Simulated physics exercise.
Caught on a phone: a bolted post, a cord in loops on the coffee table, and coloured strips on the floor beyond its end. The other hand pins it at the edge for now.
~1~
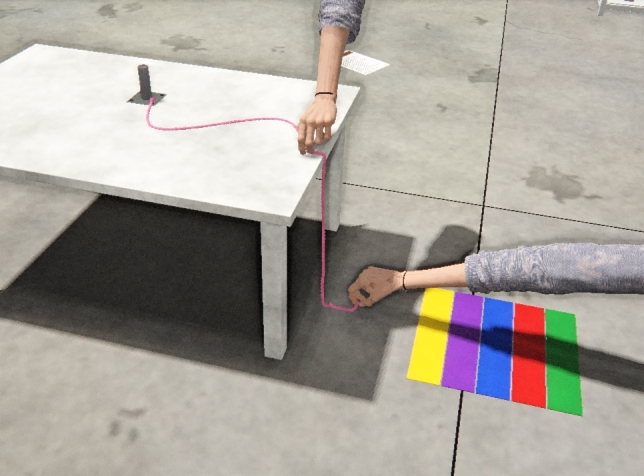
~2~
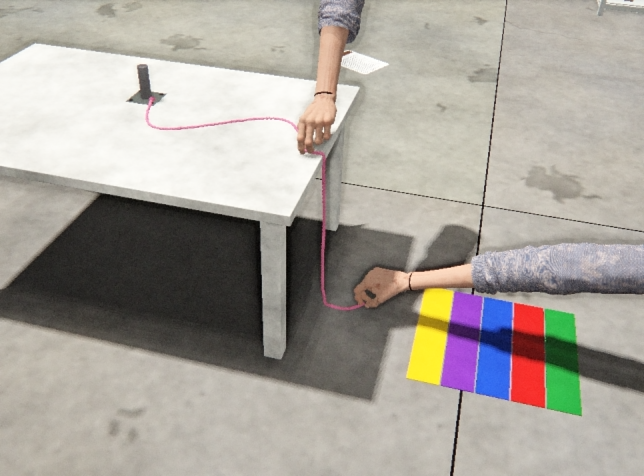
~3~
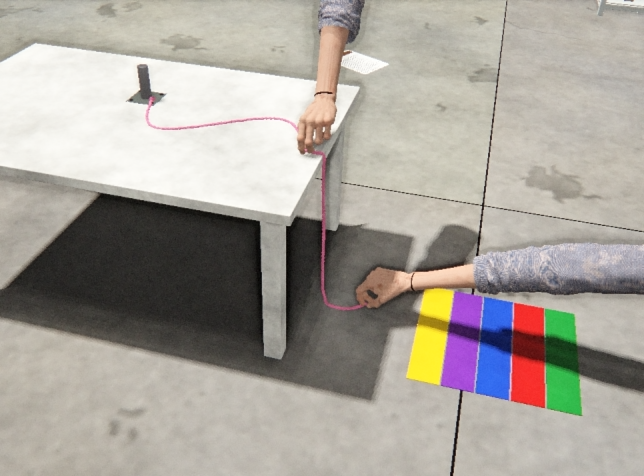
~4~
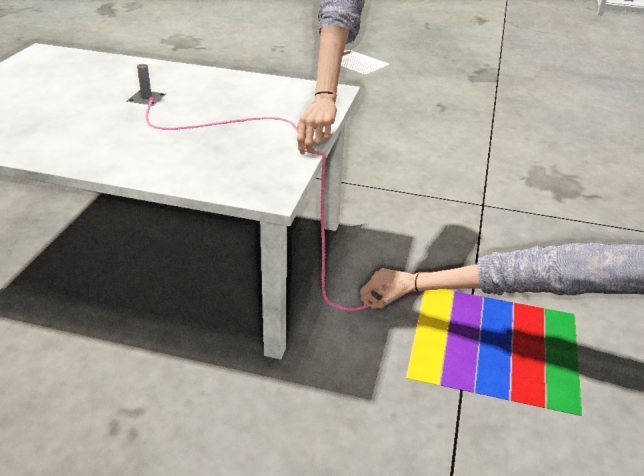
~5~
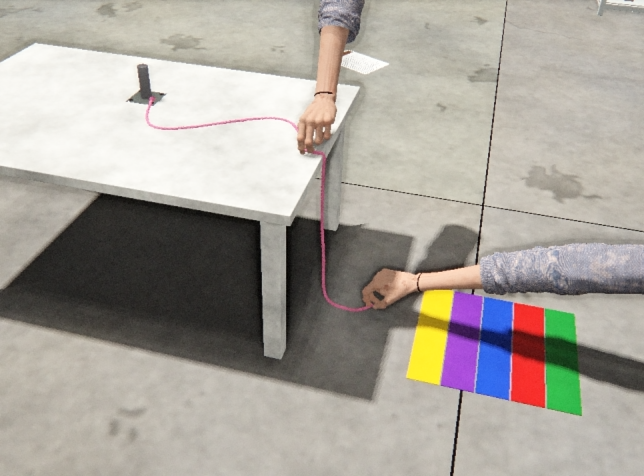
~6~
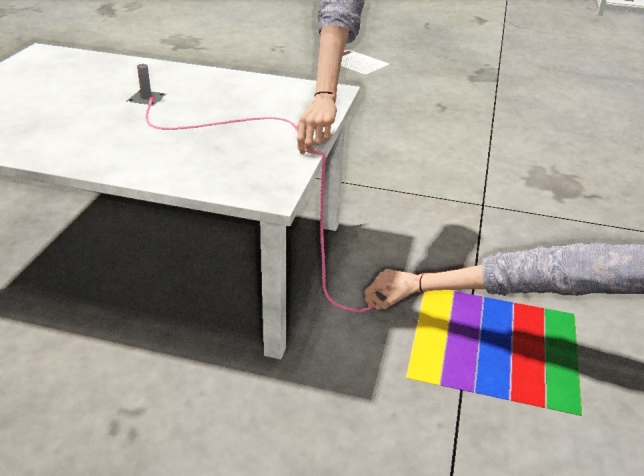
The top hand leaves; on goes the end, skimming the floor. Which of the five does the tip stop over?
It gets as far as the green strip.
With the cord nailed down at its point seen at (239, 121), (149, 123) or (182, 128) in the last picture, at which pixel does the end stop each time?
Near (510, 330), (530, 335) and (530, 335).
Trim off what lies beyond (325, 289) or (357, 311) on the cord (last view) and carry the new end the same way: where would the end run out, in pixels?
About (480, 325) and (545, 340).
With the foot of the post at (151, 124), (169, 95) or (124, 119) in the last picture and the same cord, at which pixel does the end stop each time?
About (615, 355), (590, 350) and (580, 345).
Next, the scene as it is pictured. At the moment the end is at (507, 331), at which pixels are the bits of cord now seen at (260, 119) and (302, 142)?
They go to (295, 141) and to (337, 188).
A little later, end near (507, 331); over blue.
Next, end near (548, 339); over red.
When it is tight, end near (573, 344); over green. The green one.
